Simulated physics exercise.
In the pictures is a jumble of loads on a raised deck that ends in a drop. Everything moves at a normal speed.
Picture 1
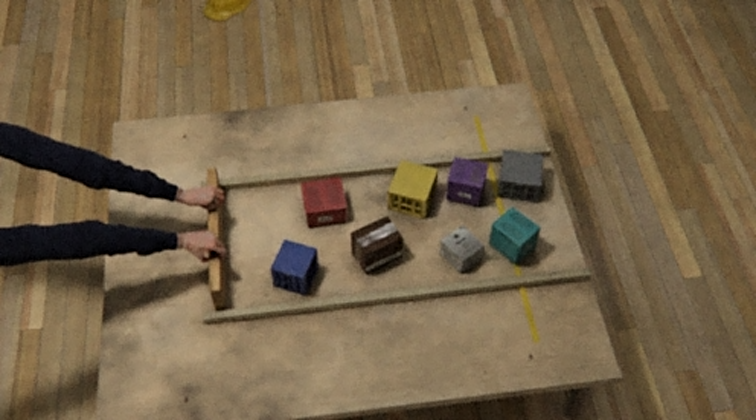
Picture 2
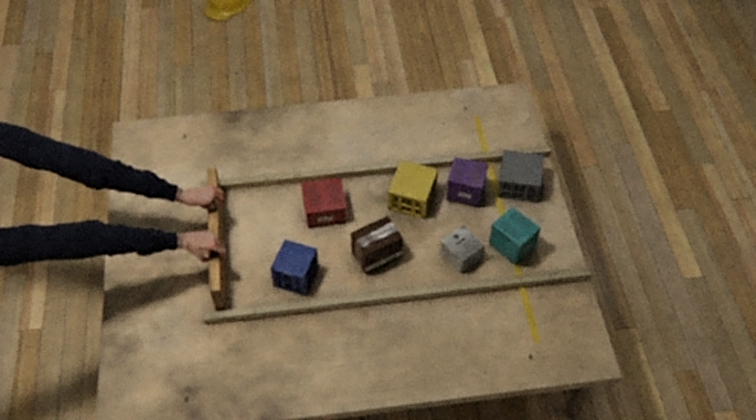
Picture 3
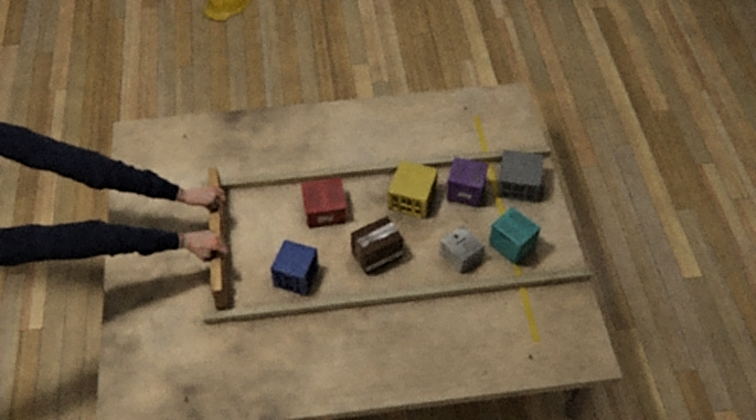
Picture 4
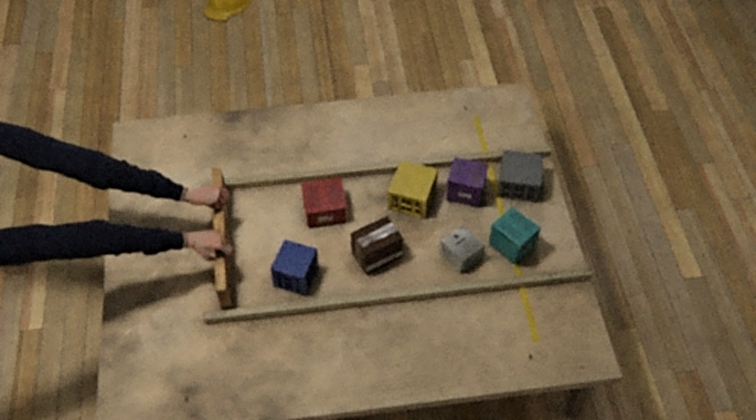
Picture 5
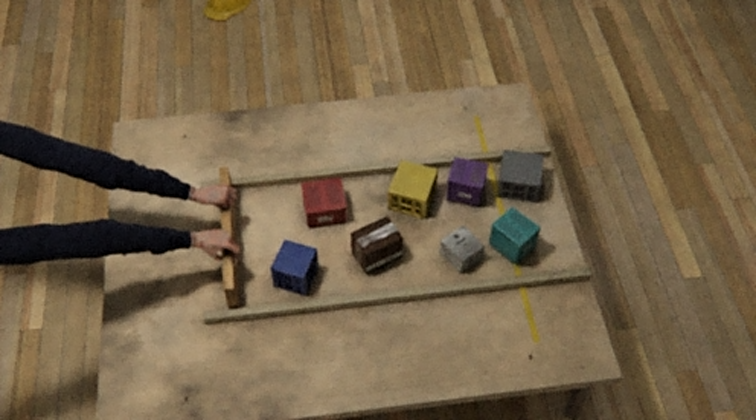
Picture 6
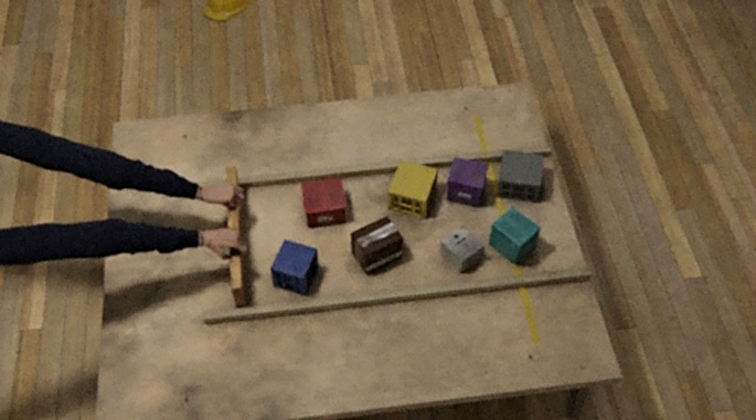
A wooden plank, held by two hands, slid slightly to the right between two rails on a table, while the red, blue, yellow, purple and other coloured boxes ahead of it stayed still.
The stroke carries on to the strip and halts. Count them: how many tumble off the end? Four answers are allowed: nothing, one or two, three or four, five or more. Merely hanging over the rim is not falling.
Three, or at most four, fall.
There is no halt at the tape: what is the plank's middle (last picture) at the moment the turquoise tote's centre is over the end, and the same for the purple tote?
Roughly (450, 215); roughly (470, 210).
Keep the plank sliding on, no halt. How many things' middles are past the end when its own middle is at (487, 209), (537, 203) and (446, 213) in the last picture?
First 4, then 6, finally 1.
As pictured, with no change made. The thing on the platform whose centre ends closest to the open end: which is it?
That would be the yellow crate.
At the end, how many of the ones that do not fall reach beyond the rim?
Result: 2.
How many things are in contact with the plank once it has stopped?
Contact count: 2.
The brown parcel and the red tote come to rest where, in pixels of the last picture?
About (565, 225), and about (517, 183).
Early on, none off yet; grey crate at rest near (520, 176); turquoise tote at rest near (514, 237); purple tote at rest near (467, 182).
Finally, the number that fall off is three or four; lost, white box, purple tote, turquoise tote and grey crate.
